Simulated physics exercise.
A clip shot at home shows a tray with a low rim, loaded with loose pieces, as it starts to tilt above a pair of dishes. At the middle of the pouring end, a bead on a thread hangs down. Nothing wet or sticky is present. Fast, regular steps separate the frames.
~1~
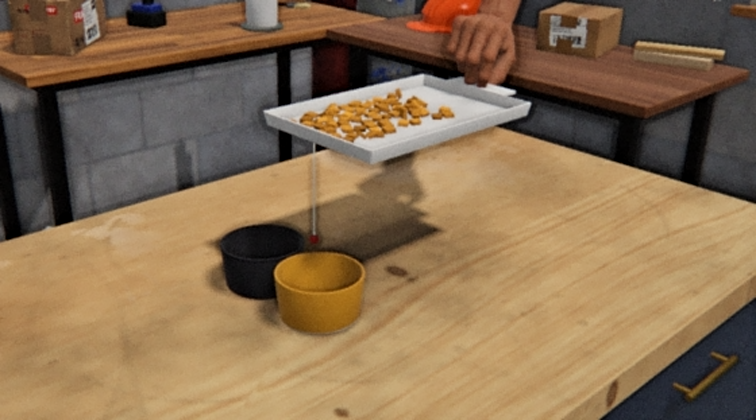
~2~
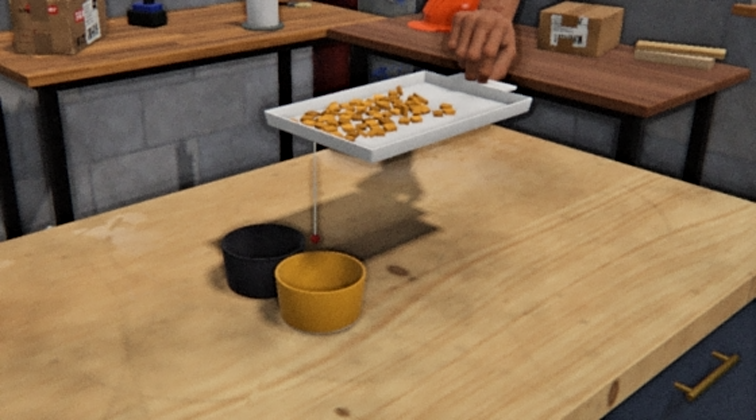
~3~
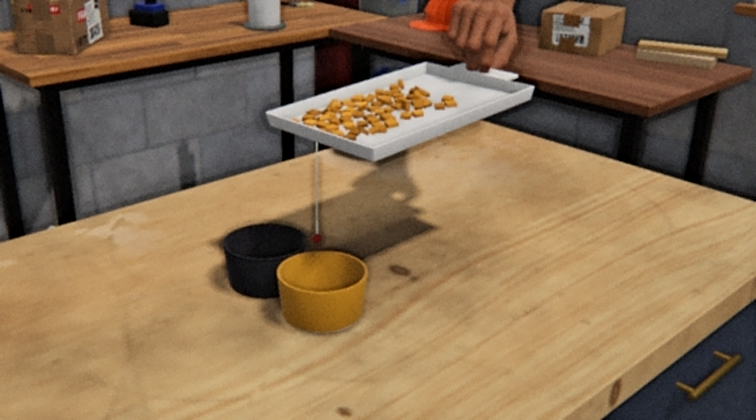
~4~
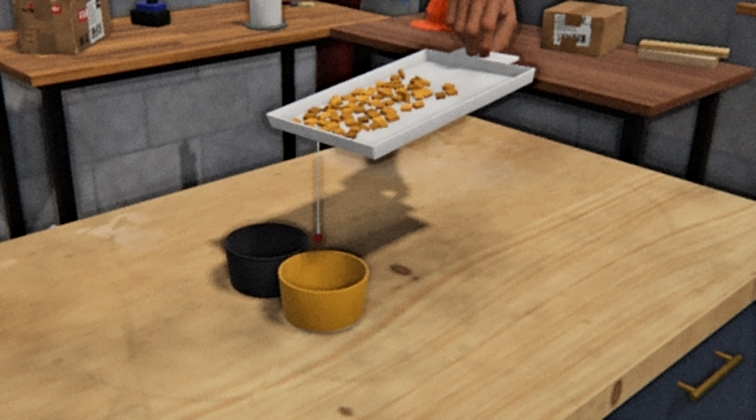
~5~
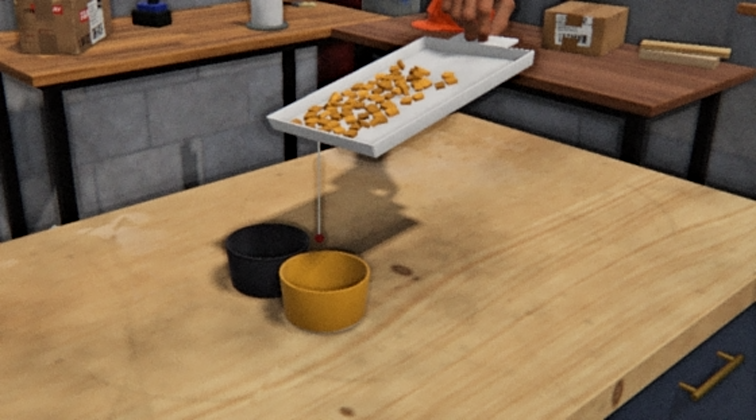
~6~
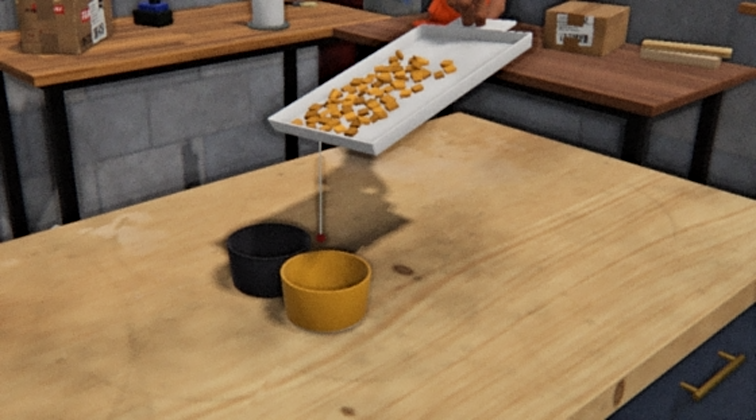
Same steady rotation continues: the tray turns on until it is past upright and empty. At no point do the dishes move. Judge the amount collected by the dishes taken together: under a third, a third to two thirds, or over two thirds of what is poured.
Over two thirds is collected.
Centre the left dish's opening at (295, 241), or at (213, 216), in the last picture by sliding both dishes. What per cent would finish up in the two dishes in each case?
You'd get 60 in a hundred the first time and 80 in a hundred the second.
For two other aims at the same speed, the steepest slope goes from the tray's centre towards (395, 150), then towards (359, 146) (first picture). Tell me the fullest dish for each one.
Try one - the dish to the right; try two - the dish to the right.
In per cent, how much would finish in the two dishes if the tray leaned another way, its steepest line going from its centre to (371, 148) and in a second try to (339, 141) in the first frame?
Respectively 60 and 70 in a hundred.
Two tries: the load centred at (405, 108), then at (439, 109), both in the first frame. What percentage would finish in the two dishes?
80 % and 80 %.
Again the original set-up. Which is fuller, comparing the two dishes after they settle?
The leftmost one.
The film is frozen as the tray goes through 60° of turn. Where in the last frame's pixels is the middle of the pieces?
Roughly at (316, 103).
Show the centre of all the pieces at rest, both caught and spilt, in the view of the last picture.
It settles centred around (270, 274).
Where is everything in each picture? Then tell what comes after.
In the first frame, corners of the pouring end at (268, 111) and (371, 149), level; middle of the load at (371, 115), small crackers; left dish at (229, 271); right dish at (285, 304); bead on its thread at (314, 239).
In the second frame, corners of the pouring end at (268, 111) and (372, 148), level; middle of the load at (372, 113).
In the third frame, corners of the pouring end at (269, 112) and (373, 147), tipped barely, lowest at the left corner; middle of the load at (373, 109).
In the fourth frame, corners of the pouring end at (270, 114) and (373, 145), tipped a little, lowest at the left corner; middle of the load at (374, 103).
In the fifth frame, corners of the pouring end at (271, 116) and (373, 143), tipped a little, lowest at the left corner; middle of the load at (374, 98).
In the sixth frame, corners of the pouring end at (271, 118) and (372, 142), tipped clearly, lowest at the left corner; middle of the load at (373, 92); left dish at (236, 270); right dish at (292, 303).
Soon, tray tipped steeply; nearly all on the tray; a stray few in the air.
A while on, tray tipped right over; most on the tray; a small part in the left dish; a stray few outside both; a stray few in the air.
Towards the end, tray tipped past a quarter turn; a small part in the right dish; most in the left dish; a small part outside both.
Finally, tray tipped past a quarter turn; a small part in the right dish; most in the left dish; a small part outside both.
